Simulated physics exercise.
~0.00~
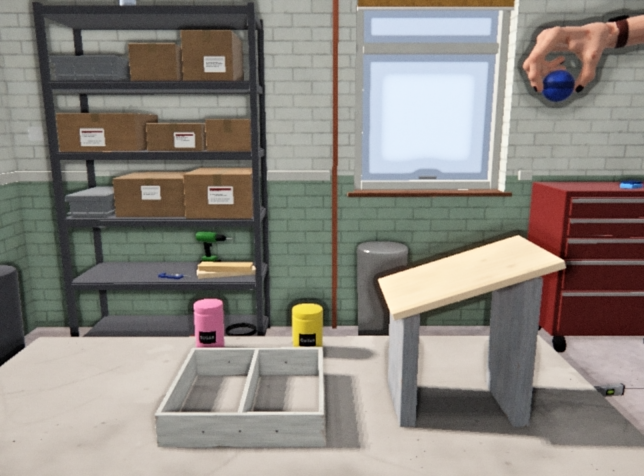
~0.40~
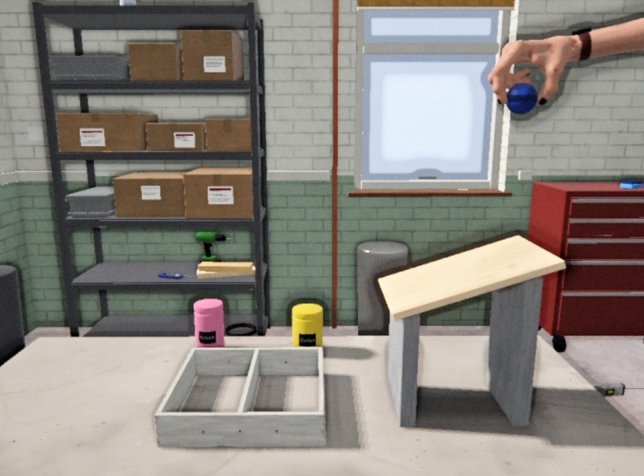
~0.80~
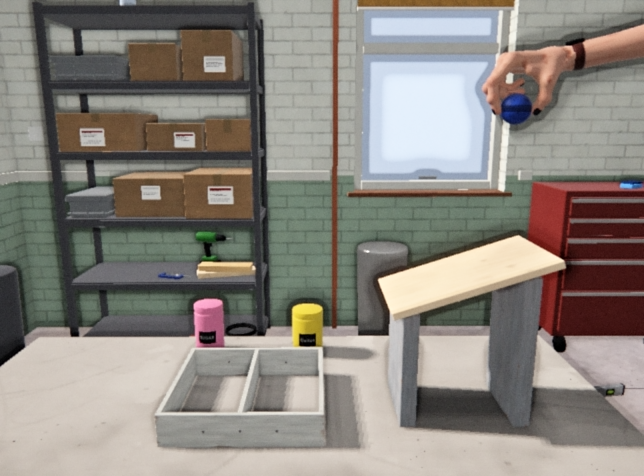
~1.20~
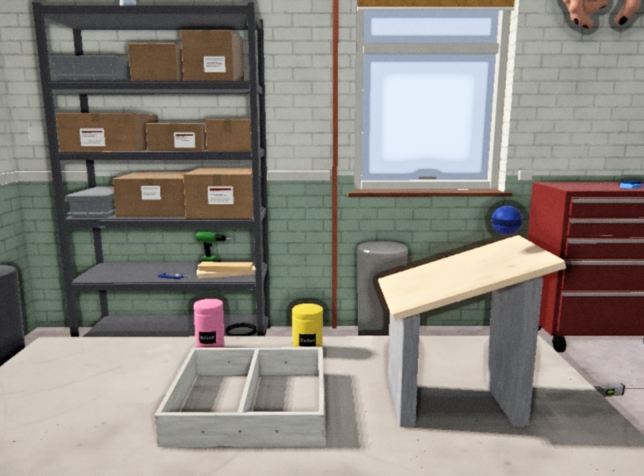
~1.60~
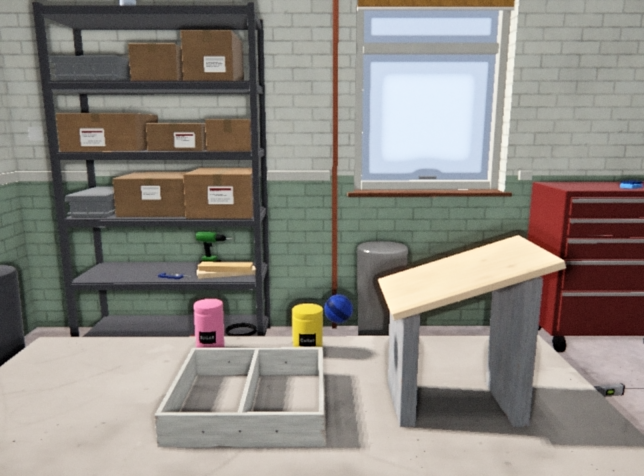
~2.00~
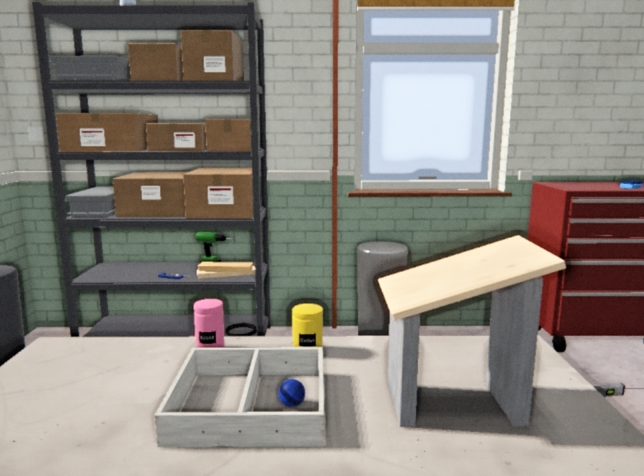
A blue ball drops from a hand, rolls left off a slanted board, and lands in the tray's nearer bay.
